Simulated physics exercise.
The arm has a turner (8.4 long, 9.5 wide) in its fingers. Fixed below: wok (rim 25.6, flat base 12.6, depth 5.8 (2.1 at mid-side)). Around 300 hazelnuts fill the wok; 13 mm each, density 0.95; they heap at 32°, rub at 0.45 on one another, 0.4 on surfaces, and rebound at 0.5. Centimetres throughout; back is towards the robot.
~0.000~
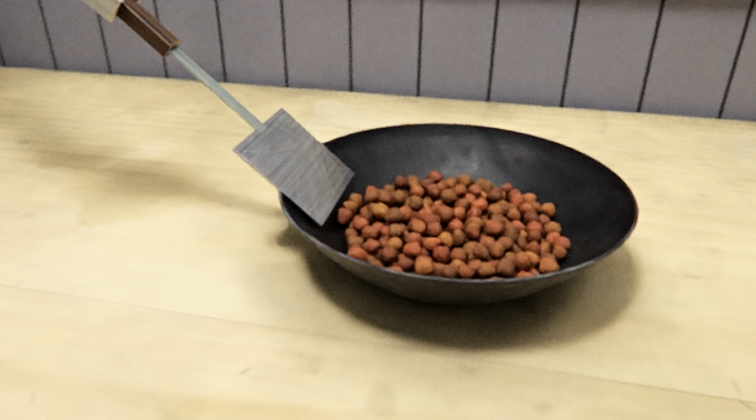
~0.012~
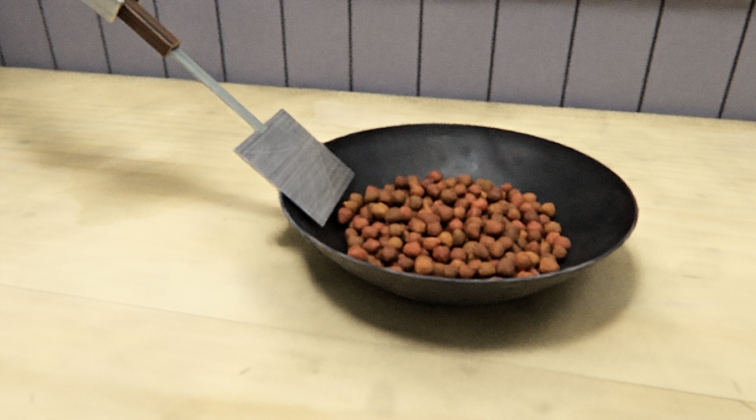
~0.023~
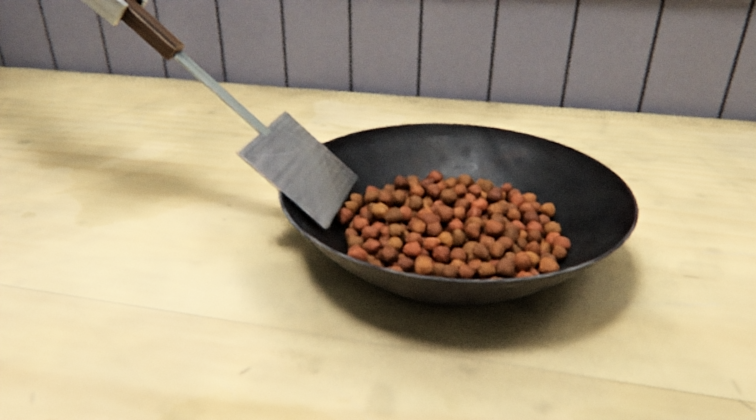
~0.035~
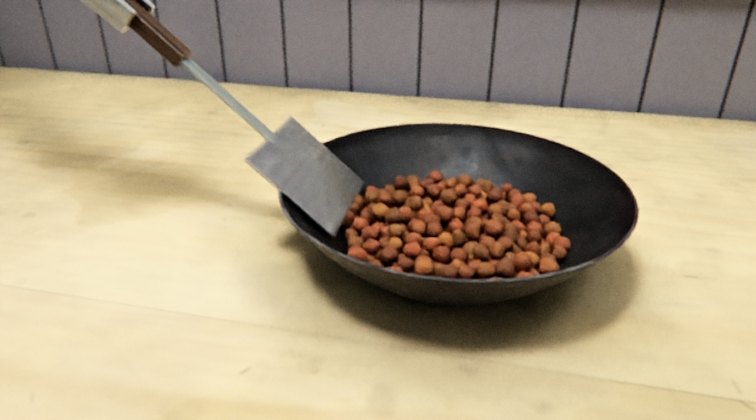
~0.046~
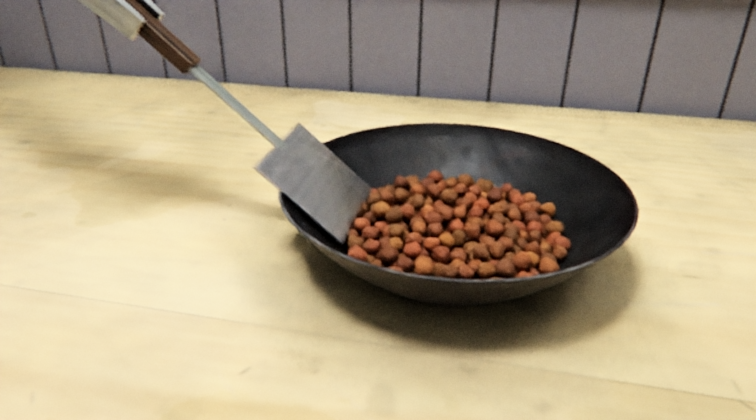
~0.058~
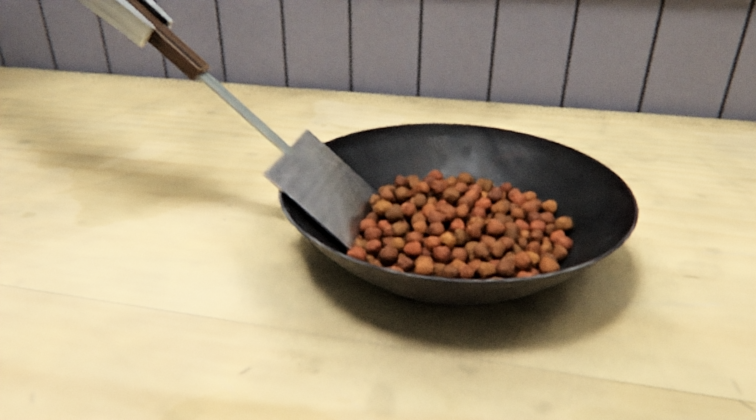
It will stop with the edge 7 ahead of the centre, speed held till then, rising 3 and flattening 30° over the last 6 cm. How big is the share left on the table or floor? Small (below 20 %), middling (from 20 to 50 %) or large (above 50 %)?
On the table or floor the share is small, below 20 %.
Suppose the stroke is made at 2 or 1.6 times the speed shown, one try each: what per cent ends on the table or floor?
Some 35 and 25 per cent.
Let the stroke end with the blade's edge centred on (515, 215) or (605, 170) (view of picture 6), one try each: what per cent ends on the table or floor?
About 0 and 40 per cent.
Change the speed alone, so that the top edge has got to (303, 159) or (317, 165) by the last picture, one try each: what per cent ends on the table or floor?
Some 20 and 35 per cent.
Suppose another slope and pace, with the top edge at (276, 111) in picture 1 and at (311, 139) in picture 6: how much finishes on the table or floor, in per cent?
About 20 per cent.
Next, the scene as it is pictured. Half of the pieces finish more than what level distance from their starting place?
Roughly 5 cm.
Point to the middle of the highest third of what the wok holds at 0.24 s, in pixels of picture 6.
Around (539, 203).
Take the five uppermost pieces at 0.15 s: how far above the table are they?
Some 5 cm.
After 0.15 s, sloping 41°, highest piece 5 above the table; 302 in the wok.
After 0.24 s, sloping 29°, highest piece 6 above the table; 302 in the wok.
After 0.48 s, sloping 11°, highest piece 8 above the table; 280 in the wok, 17 on the table or floor, 5 on the blade or in flight.
After 1.53 s, sloping 11°, highest piece 7 above the table; 277 in the wok, 25 on the table or floor.
In the end, 277 in the wok, 25 on the table or floor. That is 8 % on the table or floor.
